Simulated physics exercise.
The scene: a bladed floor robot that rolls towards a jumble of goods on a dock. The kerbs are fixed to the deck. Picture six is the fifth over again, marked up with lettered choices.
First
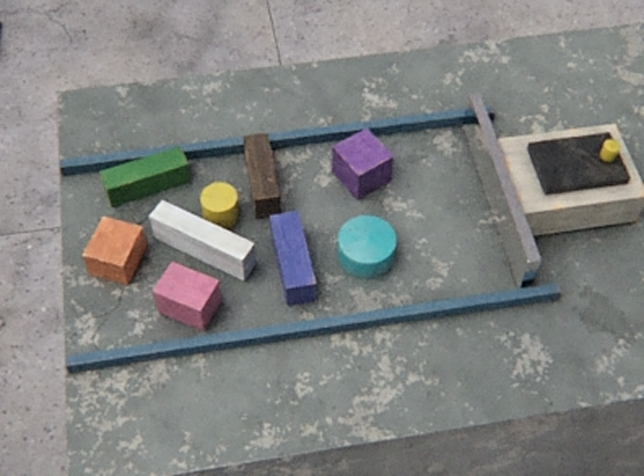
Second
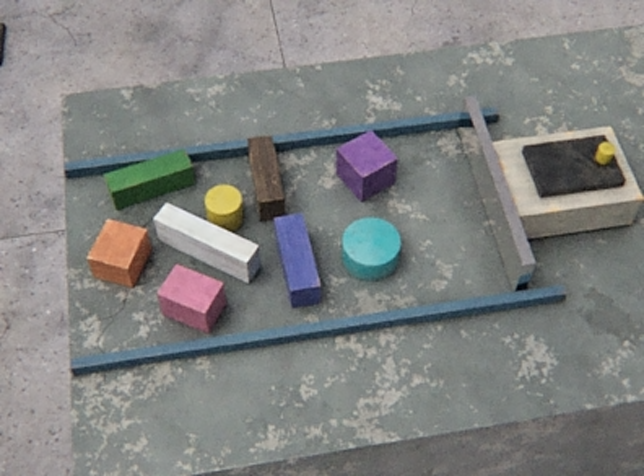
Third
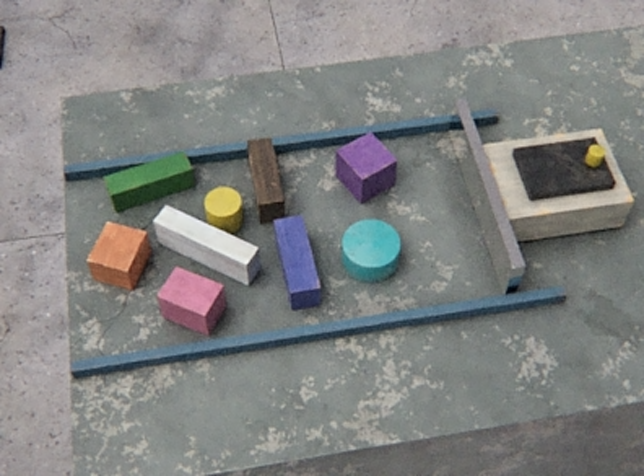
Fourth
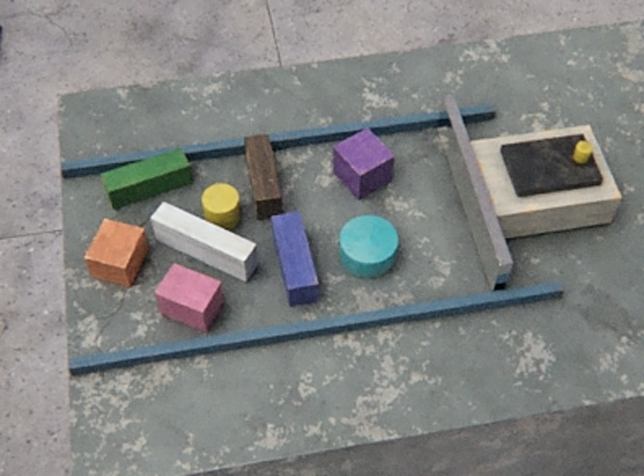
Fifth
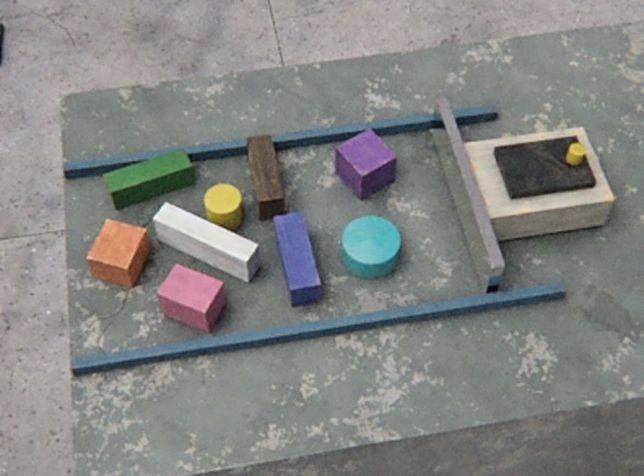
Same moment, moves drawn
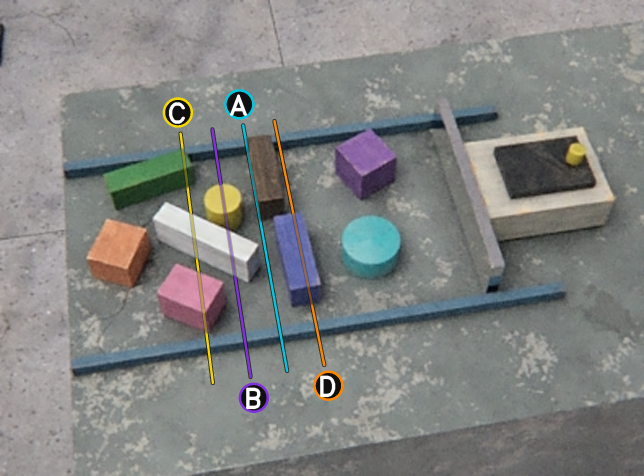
A wooden, bladed robot with a dark top and a yellow knob slides a short way left between two blue rails on a mottled grey dock. The gap narrows between its grey blade and the scattered colourful blocks and canisters, which stay in place, untouched.
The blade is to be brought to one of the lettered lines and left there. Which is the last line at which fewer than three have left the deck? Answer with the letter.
Stop at C.
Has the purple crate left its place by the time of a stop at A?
Yes.
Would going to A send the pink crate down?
By then, no.
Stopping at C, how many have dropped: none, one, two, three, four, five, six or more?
By then, one.
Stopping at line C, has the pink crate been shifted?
Yes.
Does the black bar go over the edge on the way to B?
No.
On the marked copy, A at (263, 237); B at (230, 242); C at (195, 247); D at (297, 232).
Following C. Soon after the start, robot (443, 180); purple crate (330, 162); turquoise canister (345, 252).
Later, robot (346, 194); orange crate (115, 255); pink crate (164, 310).
In the end, robot (270, 205); orange crate over the edge; green bar (73, 186); one fallen.
As for the rest, A is within the limit but short; B is within the limit but short; D is within the limit but short.
